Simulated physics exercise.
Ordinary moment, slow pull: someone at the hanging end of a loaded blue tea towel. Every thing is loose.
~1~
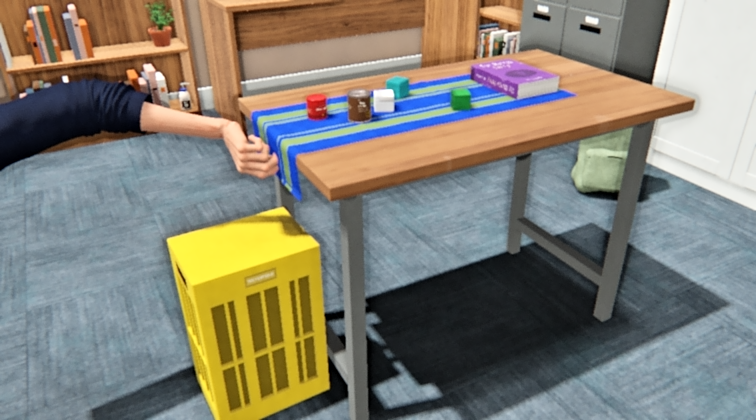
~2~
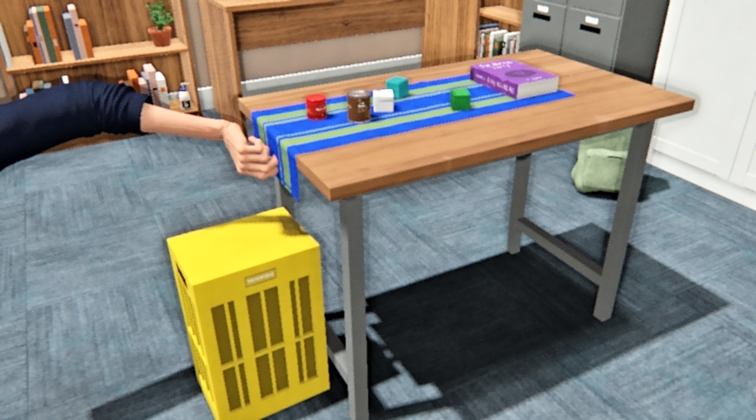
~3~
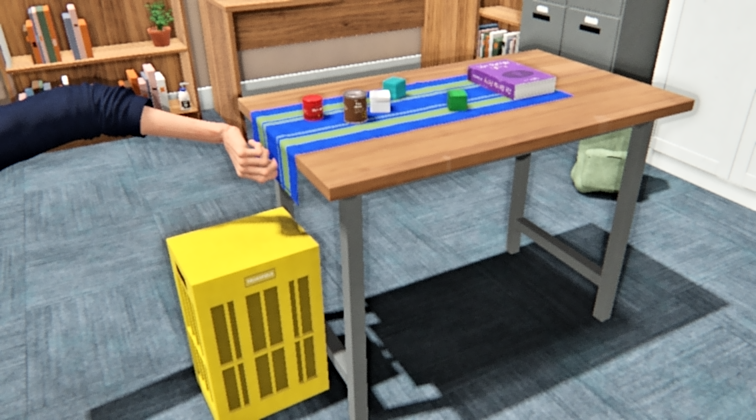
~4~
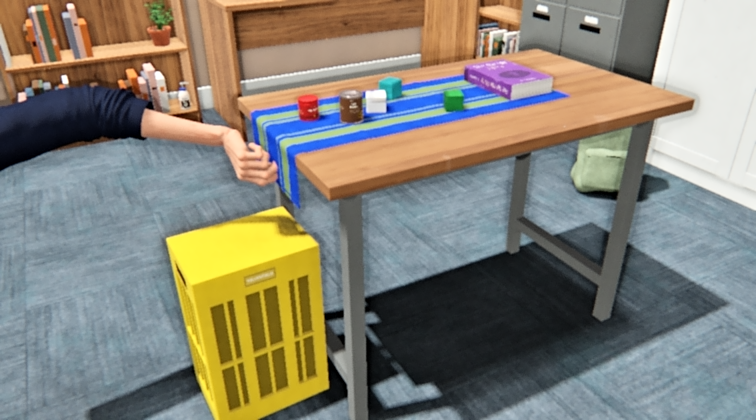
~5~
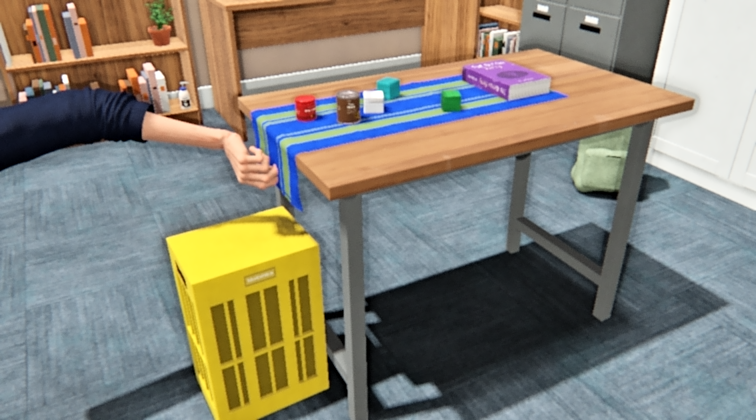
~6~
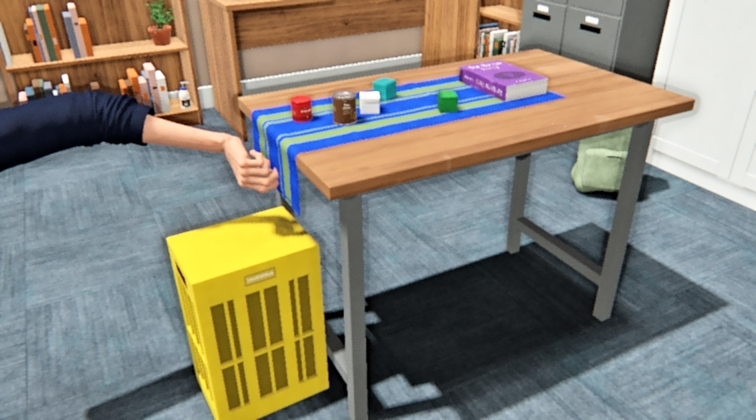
On a wooden table, a hand slowly pulling the hanging end of a striped blue cloth, its objects shifting slightly left together.
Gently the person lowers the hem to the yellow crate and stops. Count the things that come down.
Off the edge: One.
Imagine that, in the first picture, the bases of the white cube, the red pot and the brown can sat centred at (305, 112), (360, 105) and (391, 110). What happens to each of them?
The white cube goes over, the red pot does not fall, the brown can keeps its place on top.
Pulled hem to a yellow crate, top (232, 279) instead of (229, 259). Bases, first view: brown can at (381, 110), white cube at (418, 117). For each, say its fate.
So the brown can stays there, and the white cube stays there.
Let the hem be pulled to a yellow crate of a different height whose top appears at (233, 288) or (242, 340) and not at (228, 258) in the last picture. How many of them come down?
2 and 4.
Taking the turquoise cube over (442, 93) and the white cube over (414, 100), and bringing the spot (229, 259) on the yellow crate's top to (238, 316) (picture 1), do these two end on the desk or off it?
Turquoise cube stays, white cube stays.
Soon after, hem on the crate; all still up.
Then, hem on the crate; red pot gone.
At rest, hem on the crate; red pot gone. Over the edge go one.
